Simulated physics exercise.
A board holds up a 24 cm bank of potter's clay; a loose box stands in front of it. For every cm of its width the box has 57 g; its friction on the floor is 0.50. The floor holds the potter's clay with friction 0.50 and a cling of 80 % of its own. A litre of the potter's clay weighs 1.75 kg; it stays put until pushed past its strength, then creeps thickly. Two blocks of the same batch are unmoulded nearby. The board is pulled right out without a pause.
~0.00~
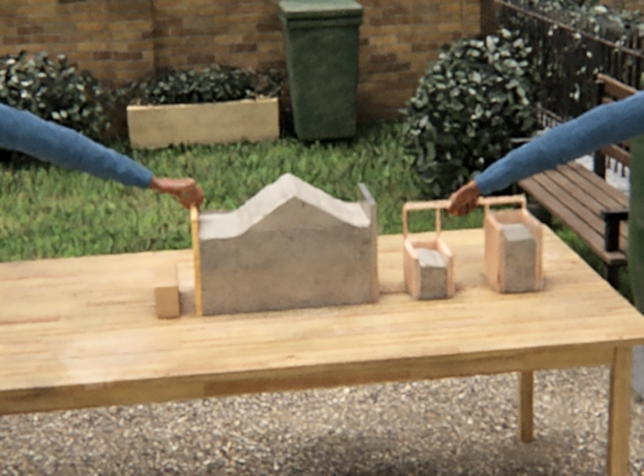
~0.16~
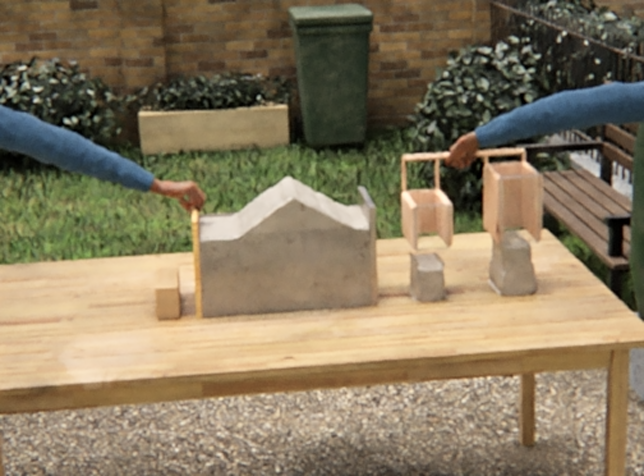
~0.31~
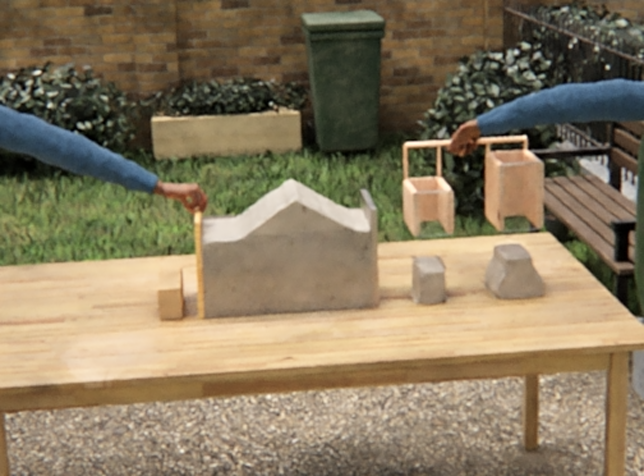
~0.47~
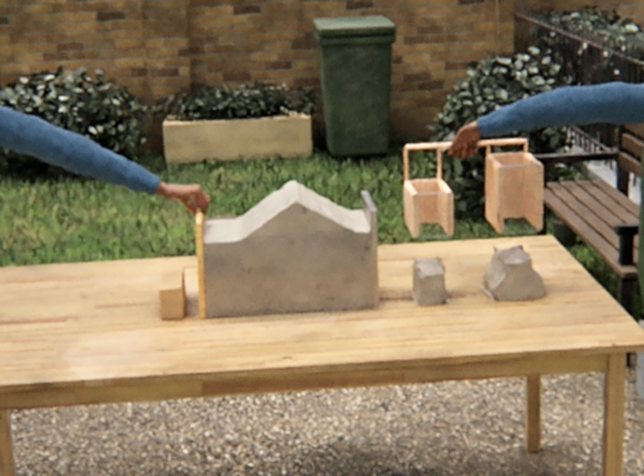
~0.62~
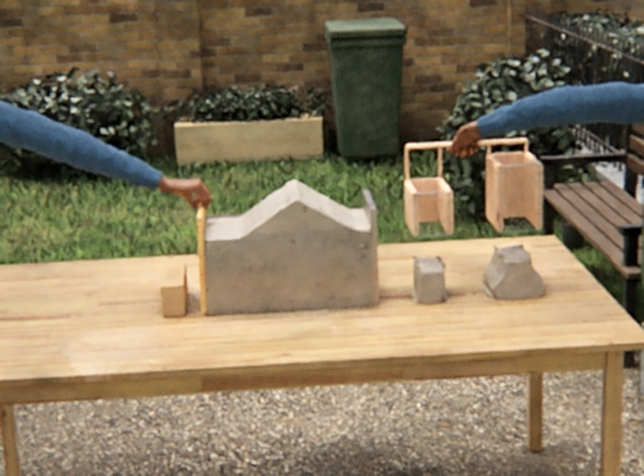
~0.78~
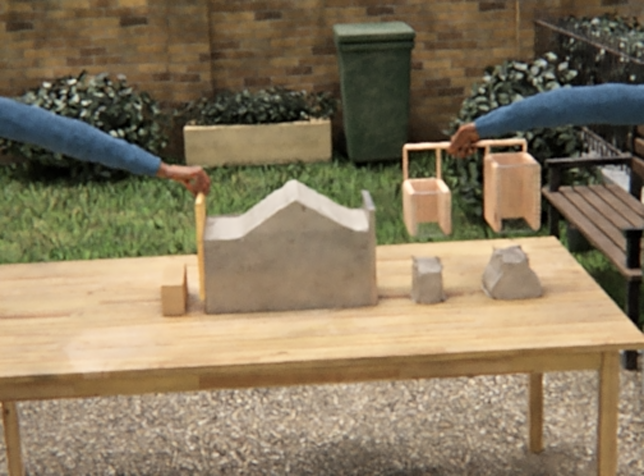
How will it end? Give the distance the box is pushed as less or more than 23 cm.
Expect less than 23 cm.
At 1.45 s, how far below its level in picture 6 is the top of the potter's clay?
Some 4.5 cm.
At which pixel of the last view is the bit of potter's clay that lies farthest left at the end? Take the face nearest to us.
Around (136, 307).
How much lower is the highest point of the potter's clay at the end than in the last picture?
Roughly 7.5 cm.
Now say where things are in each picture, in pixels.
In the first frame, top of the board at (198, 235), not yet moved; top of the potter's clay at (288, 197); blocks stand 11 cm, 17 cm (left to right).
In the second frame, top of the board at (198, 238), not yet moved; top of the potter's clay at (287, 199); blocks stand 11 cm, 16 cm (left to right).
In the third frame, top of the board at (201, 239), not yet moved; top of the potter's clay at (289, 201); blocks stand 11 cm, 13 cm (left to right).
In the fourth frame, top of the board at (202, 239), not yet moved; top of the potter's clay at (289, 203); blocks stand 11 cm, 12 cm (left to right).
In the fifth frame, top of the board at (203, 234), moved 1.1 cm; top of the potter's clay at (290, 201); blocks stand 11 cm, 12 cm (left to right).
In the sixth frame, top of the board at (201, 220), moved 5.2 cm; top of the potter's clay at (288, 201); blocks stand 11 cm, 12 cm (left to right).
After 1.09 s, the box has not moved.
After 1.45 s, the box has been pushed 2.5 cm.
After 1.81 s, the box has been pushed 13 cm.
After 2.17 s, the box has been pushed 15 cm.
After 2.21 s, at the end, the box has been pushed 15 cm.
